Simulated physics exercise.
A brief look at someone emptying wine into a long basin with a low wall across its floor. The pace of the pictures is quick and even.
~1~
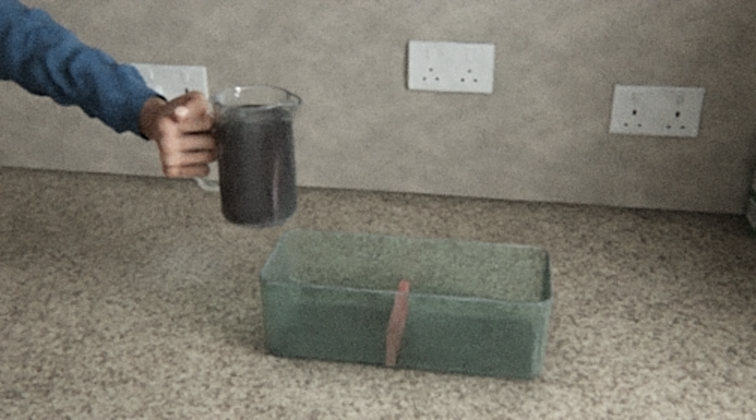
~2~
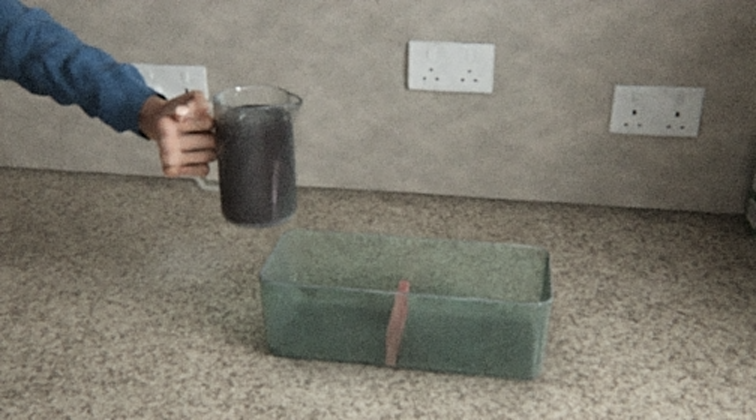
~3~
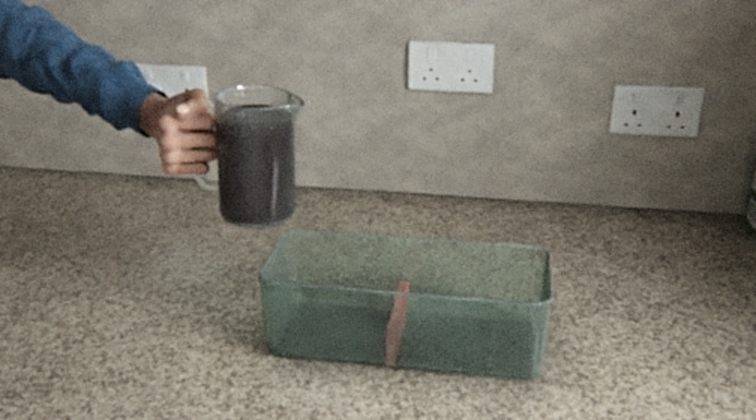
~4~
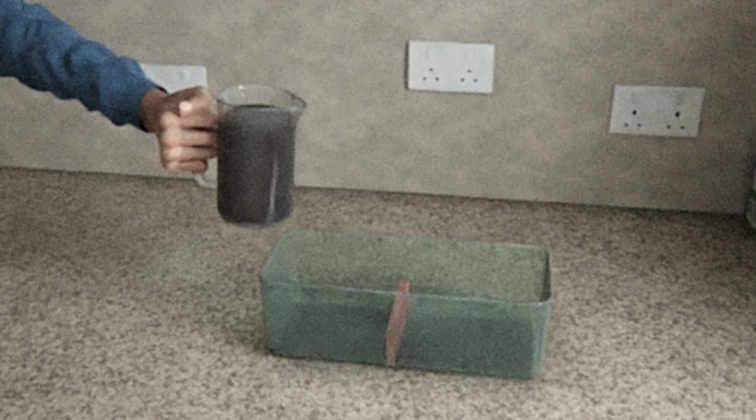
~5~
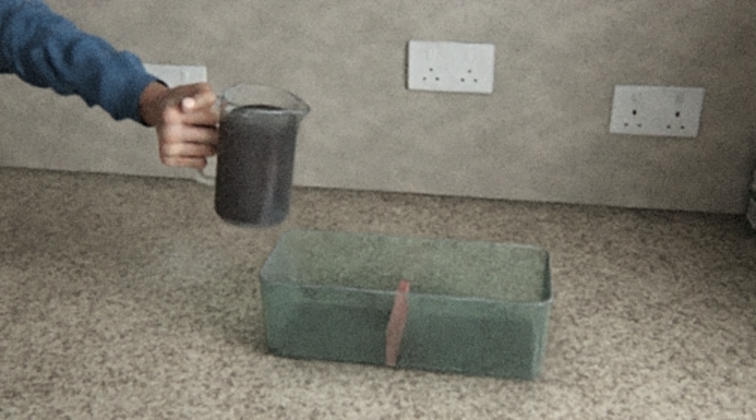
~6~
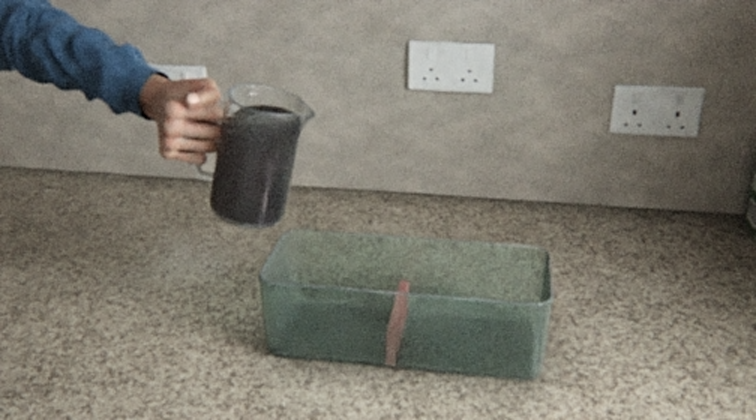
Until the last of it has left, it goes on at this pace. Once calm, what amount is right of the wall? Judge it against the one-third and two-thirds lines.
The share right of the wall is left smaller than one third.
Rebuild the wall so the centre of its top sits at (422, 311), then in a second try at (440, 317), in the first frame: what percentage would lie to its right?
The first placement gives around 5 percent, the second 15 percent.
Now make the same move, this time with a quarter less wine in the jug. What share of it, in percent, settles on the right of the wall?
5 %.
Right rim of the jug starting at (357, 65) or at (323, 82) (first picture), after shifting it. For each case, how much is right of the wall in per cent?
Near 95 in a hundred first, near 55 in a hundred second.
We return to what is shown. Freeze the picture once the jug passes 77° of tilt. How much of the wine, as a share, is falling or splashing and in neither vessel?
Around 10 percent.
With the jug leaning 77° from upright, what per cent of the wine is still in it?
Near 85 per cent.
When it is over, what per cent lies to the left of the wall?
I'd say near 85 in a hundred.
A moment on, the jug is tipped on its side and 86 per cent is still to pour, 2 is left of the wall and 0 right of it.
Next, the jug is tipped right over and 35 per cent is still to pour, 44 is left of the wall and 2 right of it.
Then the jug is tipped right over and 2 per cent is still to pour, 82 is left of the wall and 3 right of it.
Later the jug is tipped right over and 0 per cent is still to pour, 85 is left of the wall and 7 right of it.
Finally, 84 per cent lies left of the wall, 8 right of it and 8 outside.
